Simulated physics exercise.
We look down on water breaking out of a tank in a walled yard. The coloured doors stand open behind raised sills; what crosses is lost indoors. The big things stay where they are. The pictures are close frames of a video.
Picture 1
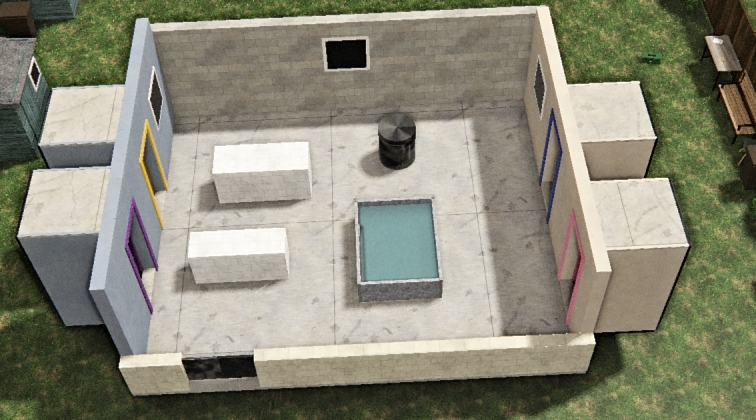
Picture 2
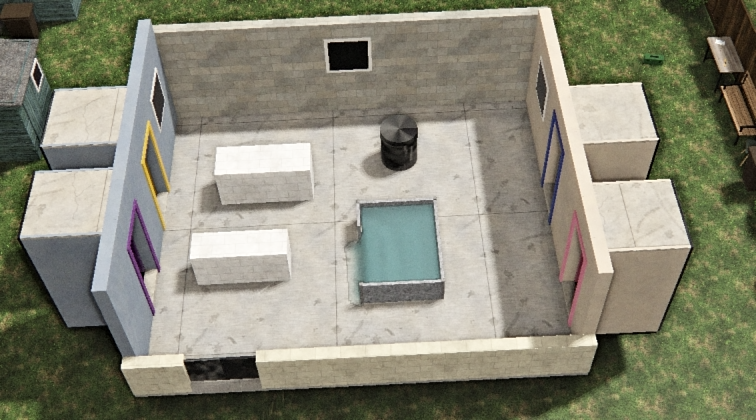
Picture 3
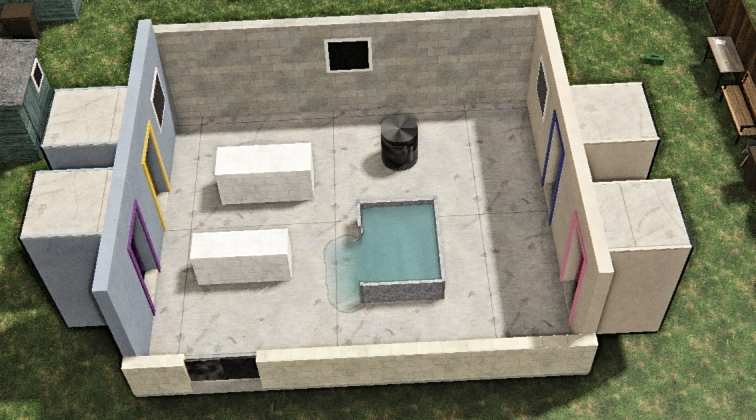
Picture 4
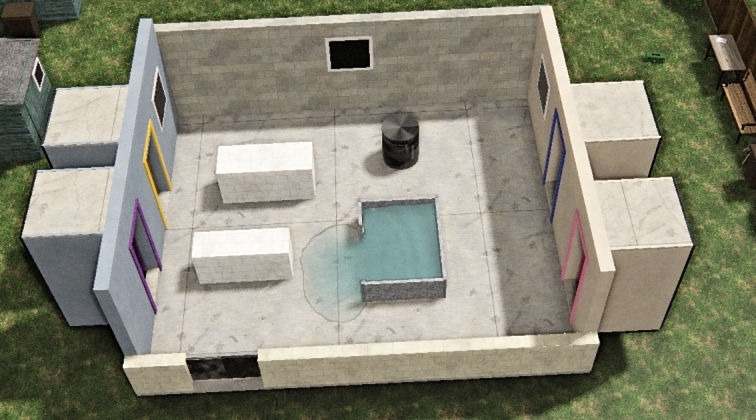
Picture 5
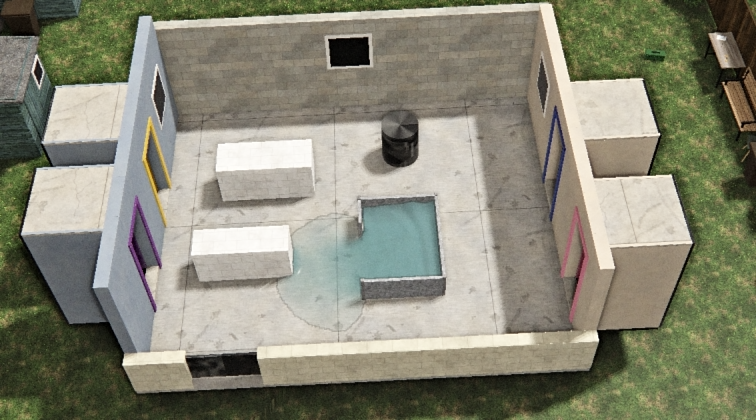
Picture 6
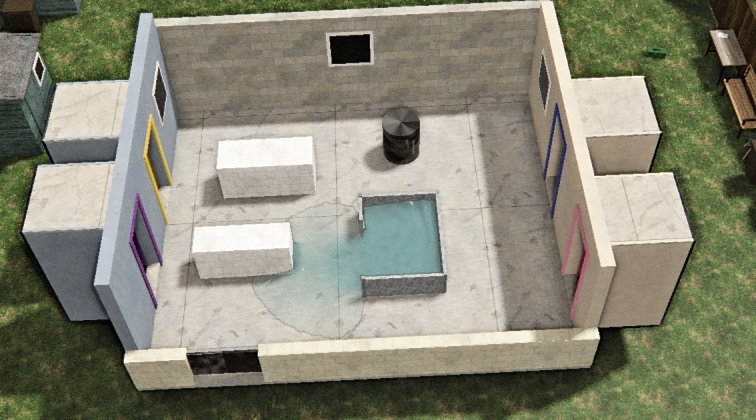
A walled yard with a pale stone floor, set on grass, is seen from high above, with grey blocks outside its bluish left wall and tan right wall. Two white blocks stand left of a grey-rimmed tank of teal water, a dark barrel behind it, and yellow, purple, blue and pink doorways line the sides. Water breaks out through the tank's left side and spreads leftward across the floor in a widening, rounded sheet, reaching the nearer white block.
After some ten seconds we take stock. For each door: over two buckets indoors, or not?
One by one: The pink door holds within the limit; the yellow door floods; the purple door holds within the limit; the blue door holds within the limit.
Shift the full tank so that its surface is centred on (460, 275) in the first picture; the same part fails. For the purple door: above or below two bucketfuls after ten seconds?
In short: The purple one lets more in.
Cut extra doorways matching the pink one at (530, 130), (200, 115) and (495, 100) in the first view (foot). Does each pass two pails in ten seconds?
In that order: Stays under, passes that mark, holds.
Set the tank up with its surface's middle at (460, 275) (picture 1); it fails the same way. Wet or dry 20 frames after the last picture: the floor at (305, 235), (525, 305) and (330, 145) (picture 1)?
As listed: Flooded, clear, not flooded.
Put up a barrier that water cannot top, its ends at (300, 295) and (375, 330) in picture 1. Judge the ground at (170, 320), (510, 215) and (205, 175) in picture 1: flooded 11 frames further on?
In that order: Under water, clear, free of water.
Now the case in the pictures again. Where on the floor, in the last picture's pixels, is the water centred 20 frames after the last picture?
Near (283, 277).
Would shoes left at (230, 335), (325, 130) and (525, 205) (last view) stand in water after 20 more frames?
In turn: Wet, not flooded, dry.
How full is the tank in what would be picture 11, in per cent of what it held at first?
I make it 54 per cent.
A moment on, water covers 20 % of the floor; the pink door not reached, the yellow door not reached, the purple door wet at the sill, nothing in, the blue door not reached.
Next, water covers 30 % of the floor; the pink door not reached, the yellow door wet at the sill, nothing in, the purple door wet at the sill, nothing in, the blue door not reached.
Then, water covers 35 % of the floor; the pink door not reached, the yellow door over two buckets in, the purple door under two buckets in, the blue door not reached.
Later, water covers 45 % of the floor; the pink door not reached, the yellow door far over two buckets in, the purple door under two buckets in, the blue door not reached.
In the end, water covers 70 % of the floor; the pink door not reached, the yellow door far over two buckets in, the purple door under two buckets in, the blue door not reached.
